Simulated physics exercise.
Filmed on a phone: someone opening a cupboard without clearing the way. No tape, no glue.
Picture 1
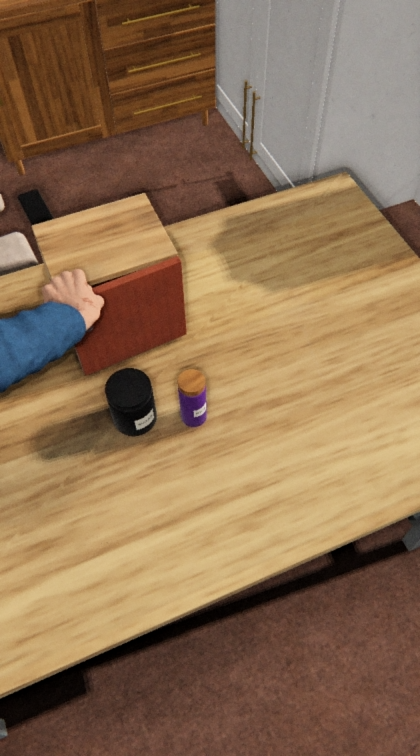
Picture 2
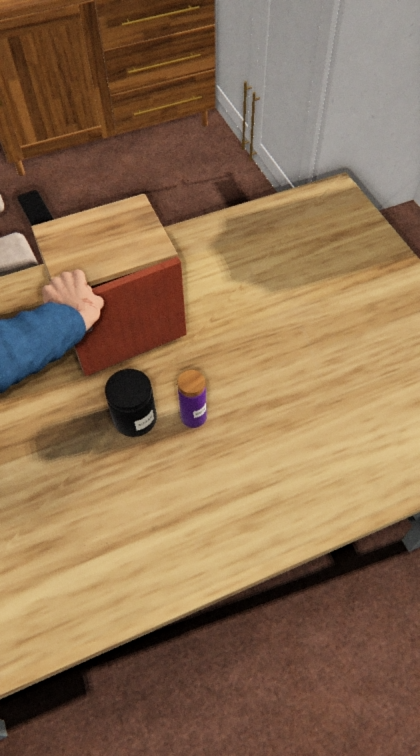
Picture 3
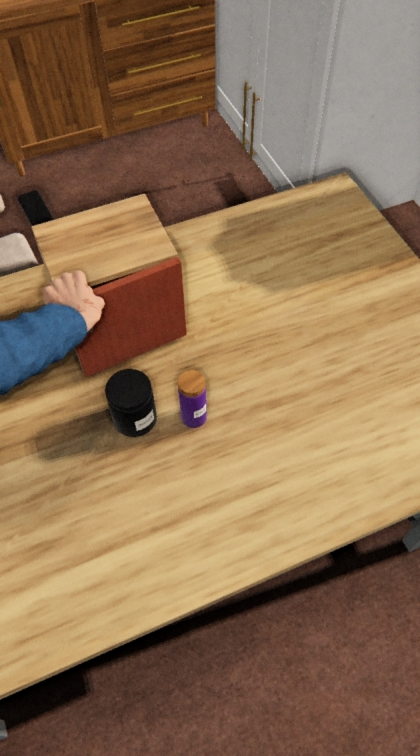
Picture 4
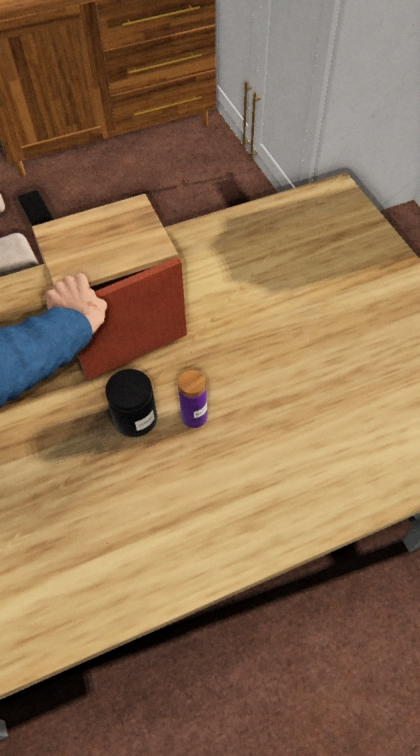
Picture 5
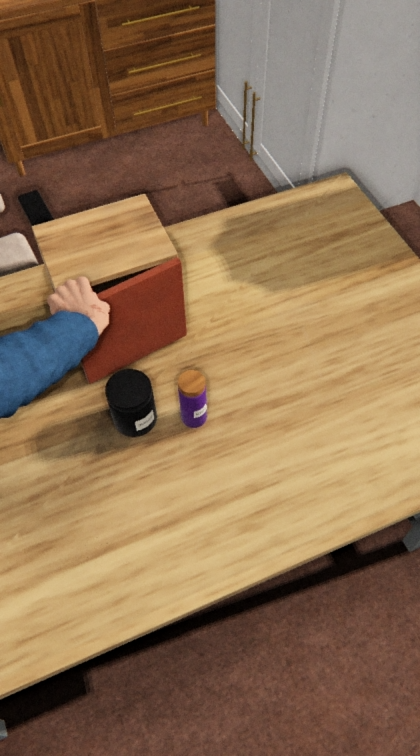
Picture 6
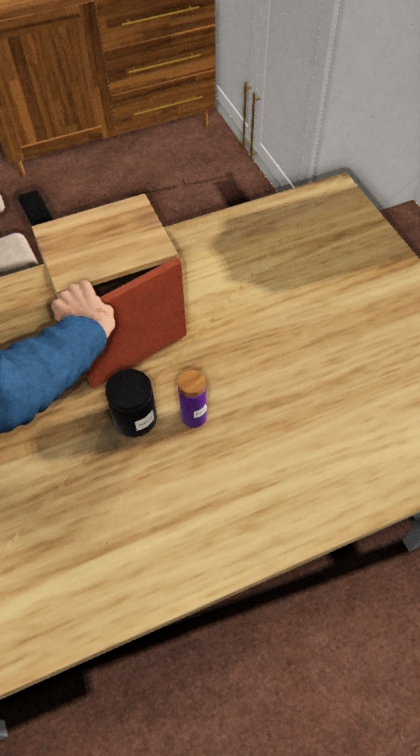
A hand in a blue sleeve slowly pulled the red door of a small wooden cupboard slightly open on a table, while a black jar and a purple shaker stood still in front.
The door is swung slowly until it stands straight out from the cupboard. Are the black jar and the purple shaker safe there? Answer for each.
The black jar is pushed along; the purple shaker is pushed along.
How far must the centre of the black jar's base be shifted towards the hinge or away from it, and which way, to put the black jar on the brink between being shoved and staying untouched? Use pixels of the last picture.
Some 24 pixels, down.
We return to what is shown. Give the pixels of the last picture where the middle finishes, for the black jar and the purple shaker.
The black jar at (209, 438), the purple shaker at (237, 391).
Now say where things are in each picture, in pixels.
In the first frame, door 4° open; black jar (132, 403); purple shaker (193, 400); door (131, 323).
In the second frame, door 4° open; purple shaker (192, 400); door (131, 324).
In the third frame, door 5° open; black jar (132, 404); door (132, 324).
In the fourth frame, door 7° open; purple shaker (193, 400); door (133, 326).
In the fifth frame, door 9° open; black jar (132, 404); door (134, 328).
In the sixth frame, door 13° open; black jar (132, 404); purple shaker (193, 400); door (136, 330).
Then, 1.12 s past the last view, door 50° open; black jar travelled about its own width near (169, 422); purple shaker moving near (198, 399).
Then, 1.56 s past the last view, door 64° open; black jar travelled about its own width near (196, 432); purple shaker travelled a little near (203, 398).
Finally, the black jar gets knocked, near (210, 439); the purple shaker gets knocked, near (238, 391).
